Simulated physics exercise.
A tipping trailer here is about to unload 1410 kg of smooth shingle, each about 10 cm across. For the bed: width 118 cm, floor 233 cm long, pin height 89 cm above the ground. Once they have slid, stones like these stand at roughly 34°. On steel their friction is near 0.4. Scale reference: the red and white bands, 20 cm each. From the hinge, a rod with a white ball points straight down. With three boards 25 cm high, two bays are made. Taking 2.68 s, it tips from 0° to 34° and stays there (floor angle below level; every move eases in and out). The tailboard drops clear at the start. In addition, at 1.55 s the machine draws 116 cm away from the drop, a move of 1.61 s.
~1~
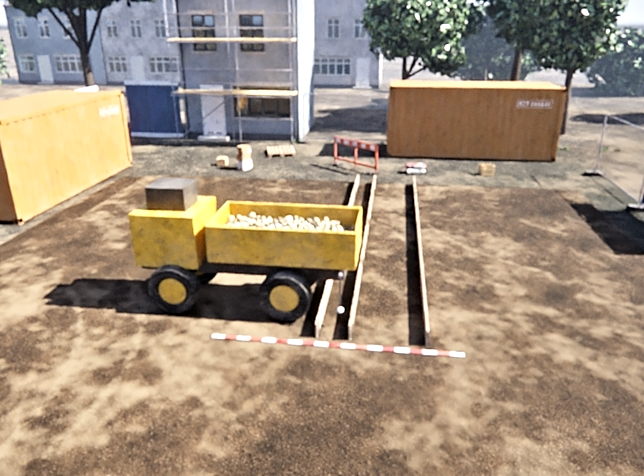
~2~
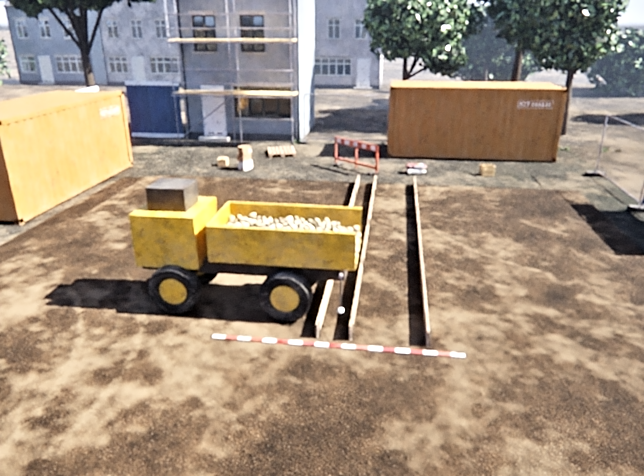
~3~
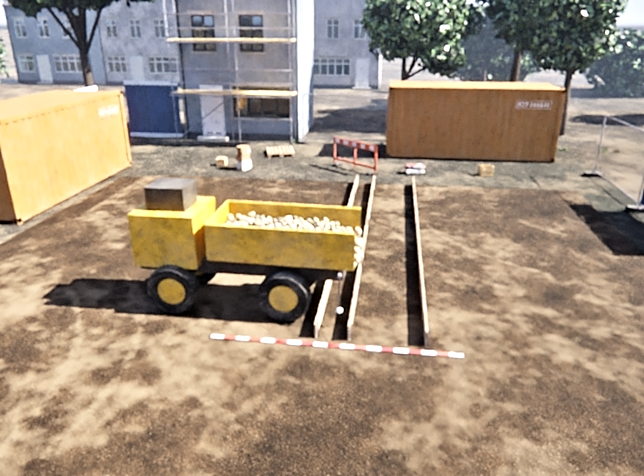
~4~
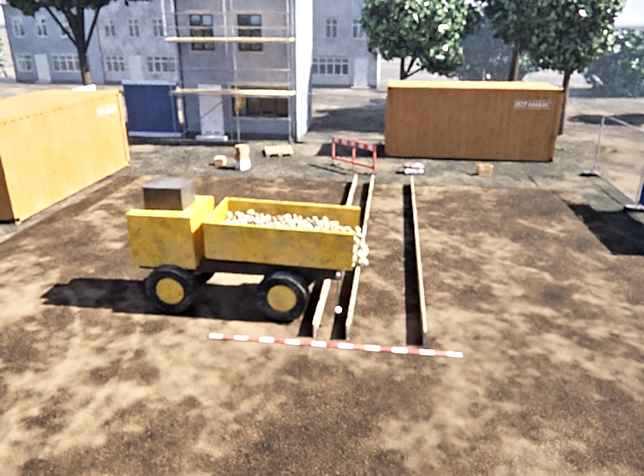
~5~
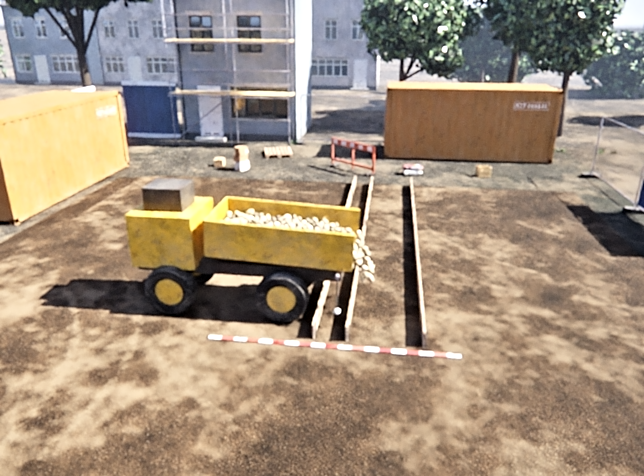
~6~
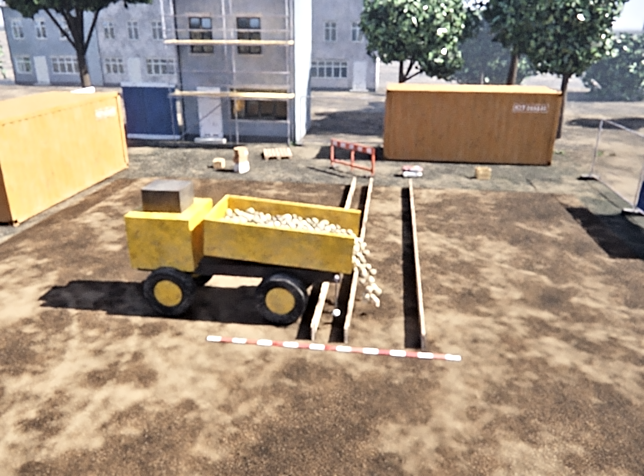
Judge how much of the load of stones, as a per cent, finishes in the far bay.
Some 60 per cent of it.
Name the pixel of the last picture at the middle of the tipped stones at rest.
Roughly at pixel (360, 304).
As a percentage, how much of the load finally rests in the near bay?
Around 30 per cent of the load ends up there.
A little later the floor is at 29°; 63 % in the bed, 3 % in the near bay, 34 % in the far bay; the foremost stones are at (413, 315).
Then the floor is at 34°; 10 % in the bed, 9 % short of the bays, 25 % in the near bay, 56 % in the far bay; the foremost stones are at (416, 301).
Later still the floor is at 34°; 0 % in the bed, 14 % short of the bays, 28 % in the near bay, 58 % in the far bay; the foremost stones are at (416, 300).
In the end the floor is at 34°; 0 % in the bed, 14 % short of the bays, 28 % in the near bay, 58 % in the far bay; the foremost stones are at (416, 301).
